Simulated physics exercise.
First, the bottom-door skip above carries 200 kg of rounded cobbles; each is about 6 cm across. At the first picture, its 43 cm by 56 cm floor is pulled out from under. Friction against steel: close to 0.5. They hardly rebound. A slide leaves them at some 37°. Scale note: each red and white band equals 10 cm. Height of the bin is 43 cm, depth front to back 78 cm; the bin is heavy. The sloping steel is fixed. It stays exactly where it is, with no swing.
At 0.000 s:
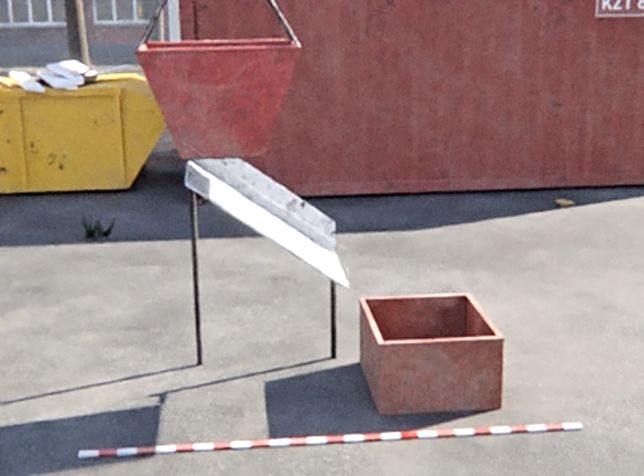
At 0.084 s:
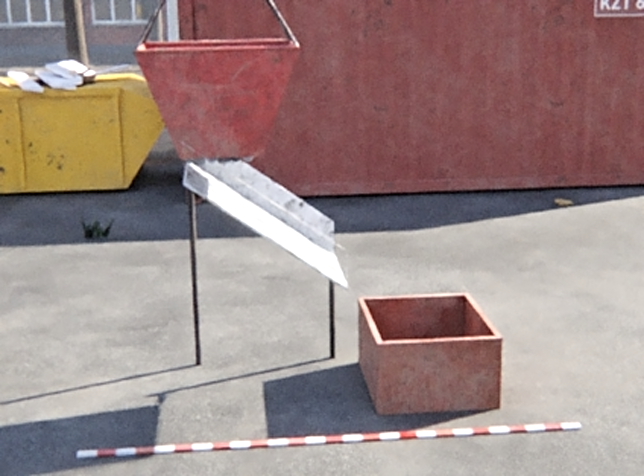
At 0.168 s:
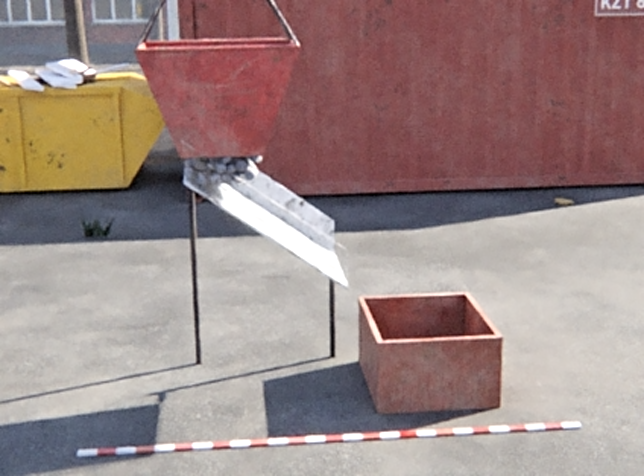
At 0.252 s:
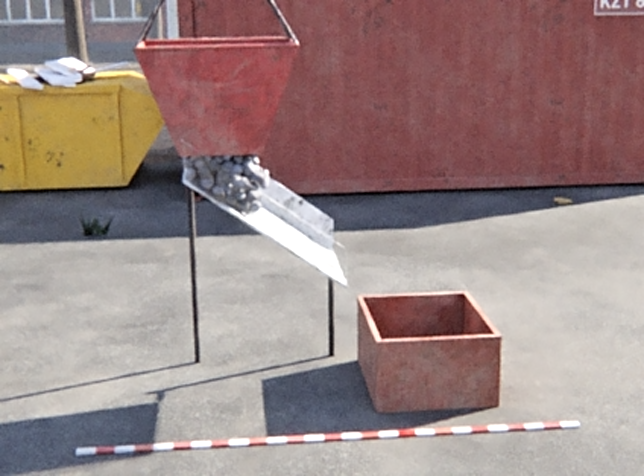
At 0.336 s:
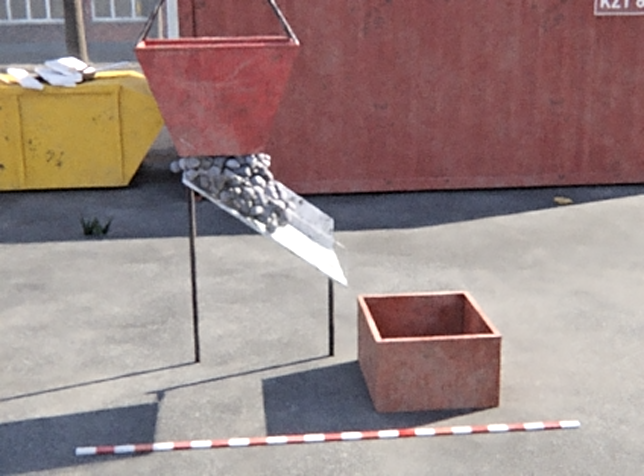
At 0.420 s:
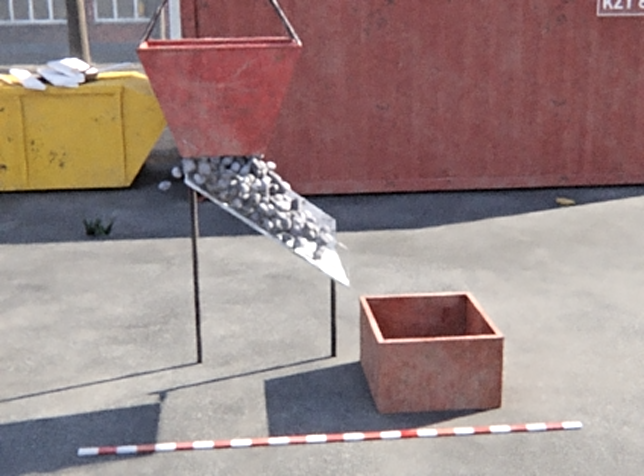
On a paved yard, a red skip hung above a sloping metal chute, then grey stones poured from its underside and slid down the slope to the right, a few straying off the left side.
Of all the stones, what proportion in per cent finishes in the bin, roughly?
Roughly 99 per cent of them.
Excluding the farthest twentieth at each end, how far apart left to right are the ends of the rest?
Horizontal spread approx 60 cm.
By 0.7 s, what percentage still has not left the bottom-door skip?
Held: Near 10 %.
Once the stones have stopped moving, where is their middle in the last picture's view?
Middle at rest: Roughly (426, 355).
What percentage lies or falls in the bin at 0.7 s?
Some 10 per cent has got there by then.
After 0.7 s, 11 % in the bottom-door skip, 68 % on the steel, 12 % falling or lying left of the bin, 8 % falling or lying in the bin; the stones farthest right are at (439, 363).
After 1.1 s, 0 % in the bottom-door skip, 44 % on the steel, 10 % falling or lying left of the bin, 45 % falling or lying in the bin; the stones farthest right are at (479, 366).
After 1.7 s, 0 % in the bottom-door skip, 2 % on the steel, 6 % falling or lying left of the bin, 91 % falling or lying in the bin; the stones farthest right are at (476, 355).
After 2.6 s, 0 % in the bottom-door skip, 1 % falling or lying left of the bin, 99 % falling or lying in the bin; the stones farthest right are at (476, 355).
After 4.5 s, 0 % in the bottom-door skip, 1 % left of the bin, 99 % in the bin; the stones farthest right are at (476, 355).
